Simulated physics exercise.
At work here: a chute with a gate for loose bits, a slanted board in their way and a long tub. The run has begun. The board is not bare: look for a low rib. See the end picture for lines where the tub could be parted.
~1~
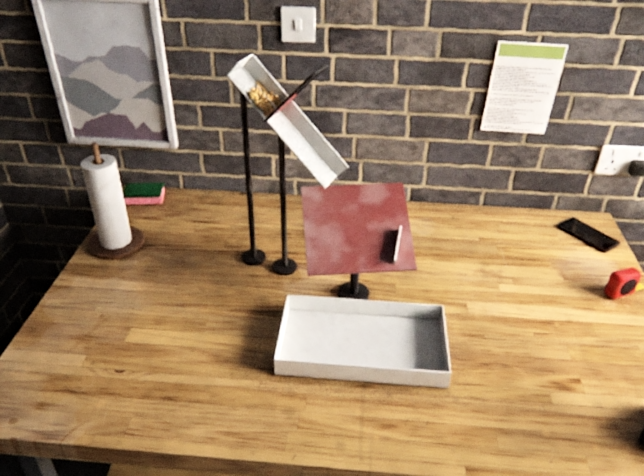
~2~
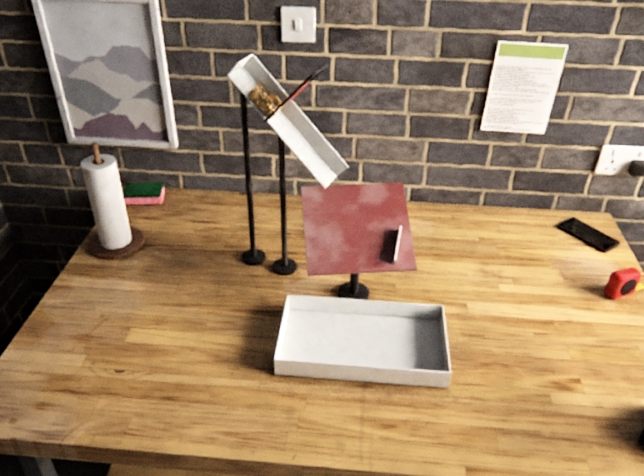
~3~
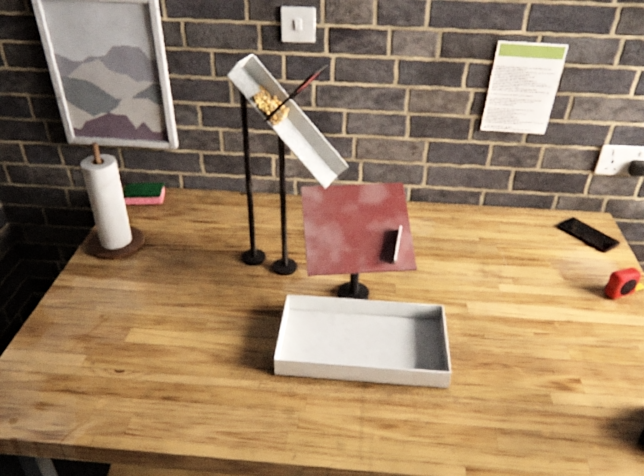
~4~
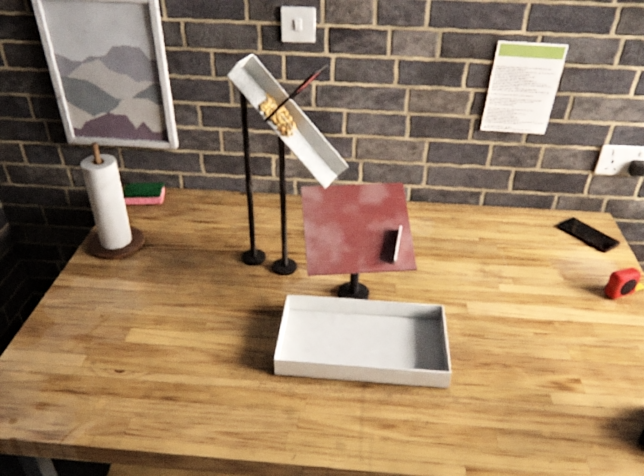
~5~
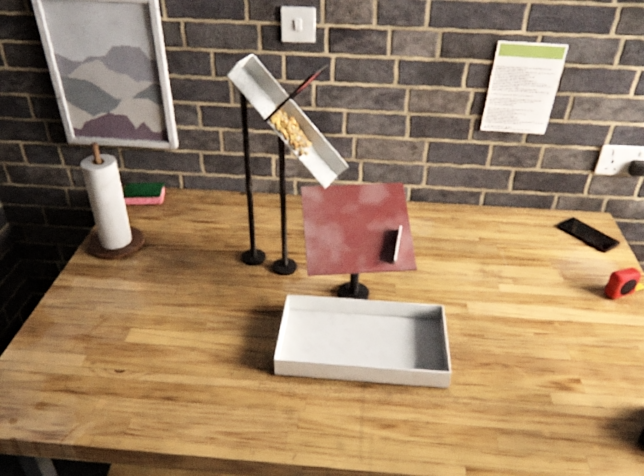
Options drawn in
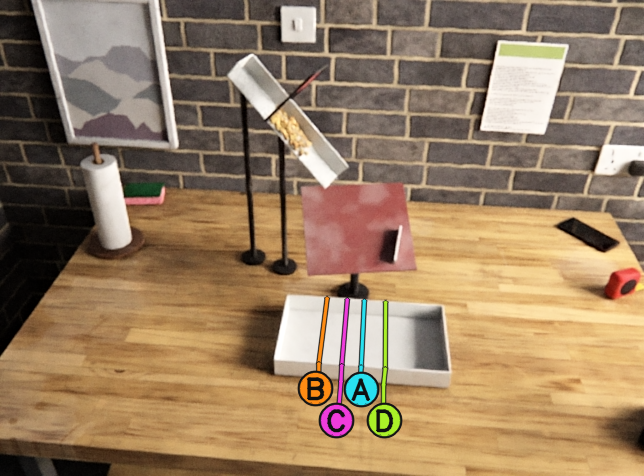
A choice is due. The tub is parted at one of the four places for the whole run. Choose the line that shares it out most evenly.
Line D does it best.
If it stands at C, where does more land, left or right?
The right side.
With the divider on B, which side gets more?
The right side.
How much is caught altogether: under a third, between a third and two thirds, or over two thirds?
About that: Over two thirds.
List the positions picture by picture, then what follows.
Load behind the gate near (267, 104), dried chickpeas; lip of the chute near (331, 182), sloping fairly steeply, in the first picture.
Middle of the board near (358, 227), tilted fairly steeply; middle of its low edge near (363, 272); of its high edge near (352, 185), in the second picture.
Front corners of the tub near (275, 359) and (451, 372), empty; front of the load near (278, 123), in the third picture.
Middle of the load near (278, 117); its front near (292, 134), close to a quarter of the way to the lip; rib from (401, 226) to (395, 260), in the fourth picture.
Middle of the load near (289, 129); its front near (307, 153), close to half of the way to the lip, in the fifth picture.
On the marked copy, line A crosses the front rim at (361, 366); line B crosses the front rim at (318, 362); line C crosses the front rim at (341, 364); line D crosses the front rim at (385, 367).
For line A, of what is caught, a small share on the left of the divider, all but a few on the right.
For line B, of what is caught, none at all on the left of the divider, the whole lot on the right.
For line C, of what is caught, none at all on the left of the divider, the whole lot on the right.
For line D, of what is caught, close to two thirds on the left of the divider, close to a third on the right.
